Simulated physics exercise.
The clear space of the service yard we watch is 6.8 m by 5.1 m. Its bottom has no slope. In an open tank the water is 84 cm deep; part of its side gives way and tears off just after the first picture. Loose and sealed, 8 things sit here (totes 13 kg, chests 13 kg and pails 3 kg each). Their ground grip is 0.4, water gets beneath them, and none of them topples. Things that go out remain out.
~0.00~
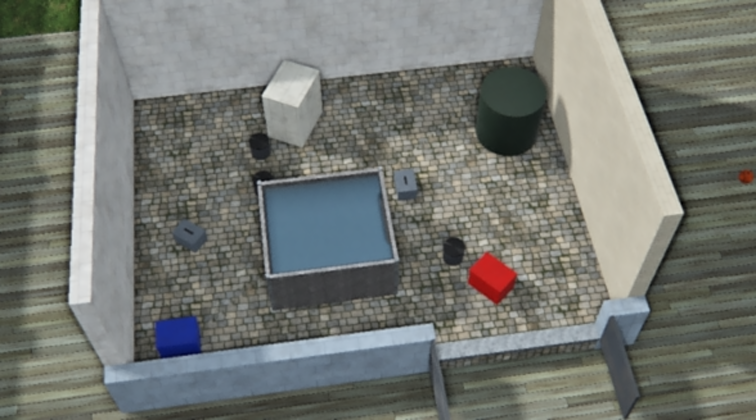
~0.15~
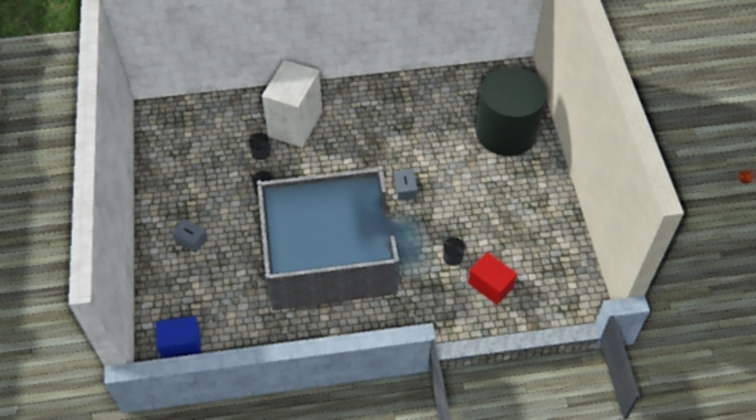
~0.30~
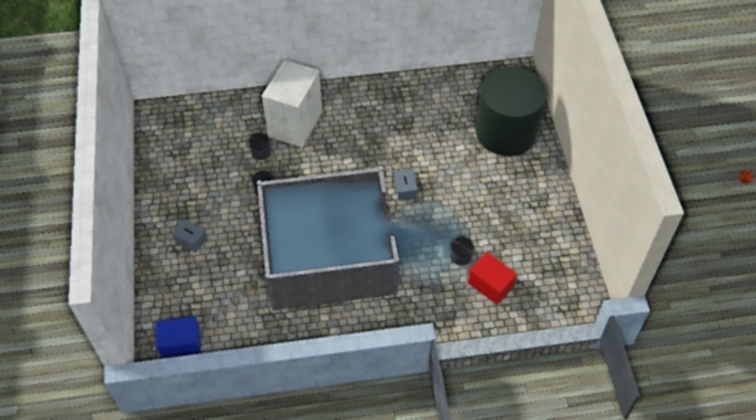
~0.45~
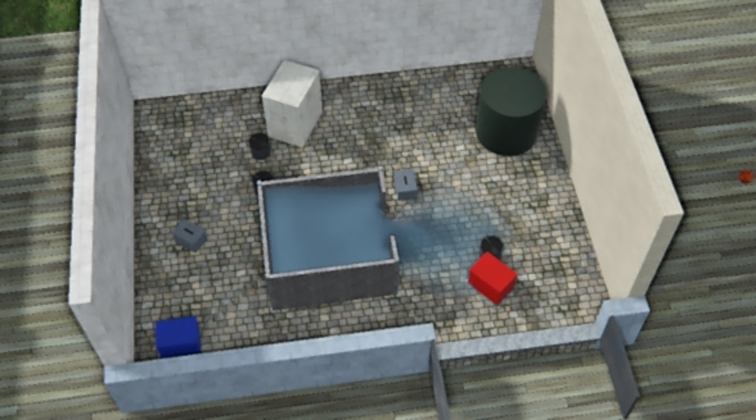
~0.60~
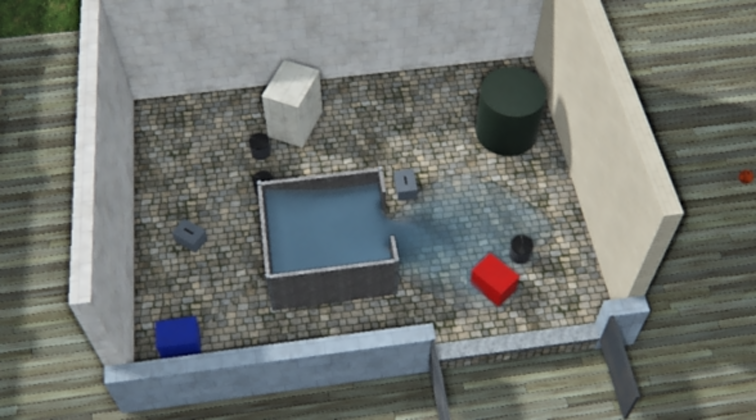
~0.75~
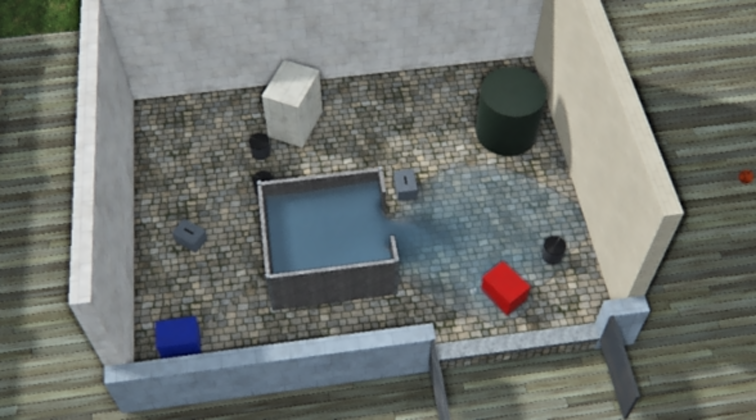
In the video, water pours through a gap in the right side of an open tank in a walled yard and spreads across the paving, pushing a small dark pail rightward before the red chest also shifts slightly to the right.
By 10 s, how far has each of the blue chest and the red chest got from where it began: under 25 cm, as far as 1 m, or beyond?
At 10 s: The blue chest is under 25 cm off, the red chest is beyond 1 m off.
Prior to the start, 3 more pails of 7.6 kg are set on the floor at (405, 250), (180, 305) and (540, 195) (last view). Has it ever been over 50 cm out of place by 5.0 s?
Going through them in the order asked, they come out clear of the mark, shy of the mark and clear of the mark.
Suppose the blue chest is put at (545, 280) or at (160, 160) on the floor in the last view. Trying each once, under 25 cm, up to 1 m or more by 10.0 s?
Taken in turn, it is carried a long way and then stays almost motionless.
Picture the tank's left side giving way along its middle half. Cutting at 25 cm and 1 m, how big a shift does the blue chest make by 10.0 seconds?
After that, the blue chest is washed away.
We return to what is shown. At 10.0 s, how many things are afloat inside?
0 at that moment.
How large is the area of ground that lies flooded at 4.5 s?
Near 18 m2 in all.
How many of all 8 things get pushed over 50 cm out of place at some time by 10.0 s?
That comes to 3.
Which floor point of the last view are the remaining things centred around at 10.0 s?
I'd put it close to (299, 197) in the last view.
After 2.0 s the blue chest is near (176, 332), 0.0 m from its start, aground; the red chest has gone out; 1 of 8 are out; 1 afloat.
After 4.5 s the blue chest is near (176, 332), 0.0 m from its start, aground; the red chest has gone out; 2 of 8 are out; 0 afloat.
After 7.0 s the blue chest is near (176, 332), 0.0 m from its start, aground; the red chest has gone out; 2 of 8 are out; 0 afloat.
After 10.0 s the blue chest is near (176, 332), 0.0 m from its start, aground; the red chest has gone out; 2 of 8 are out; 0 afloat.
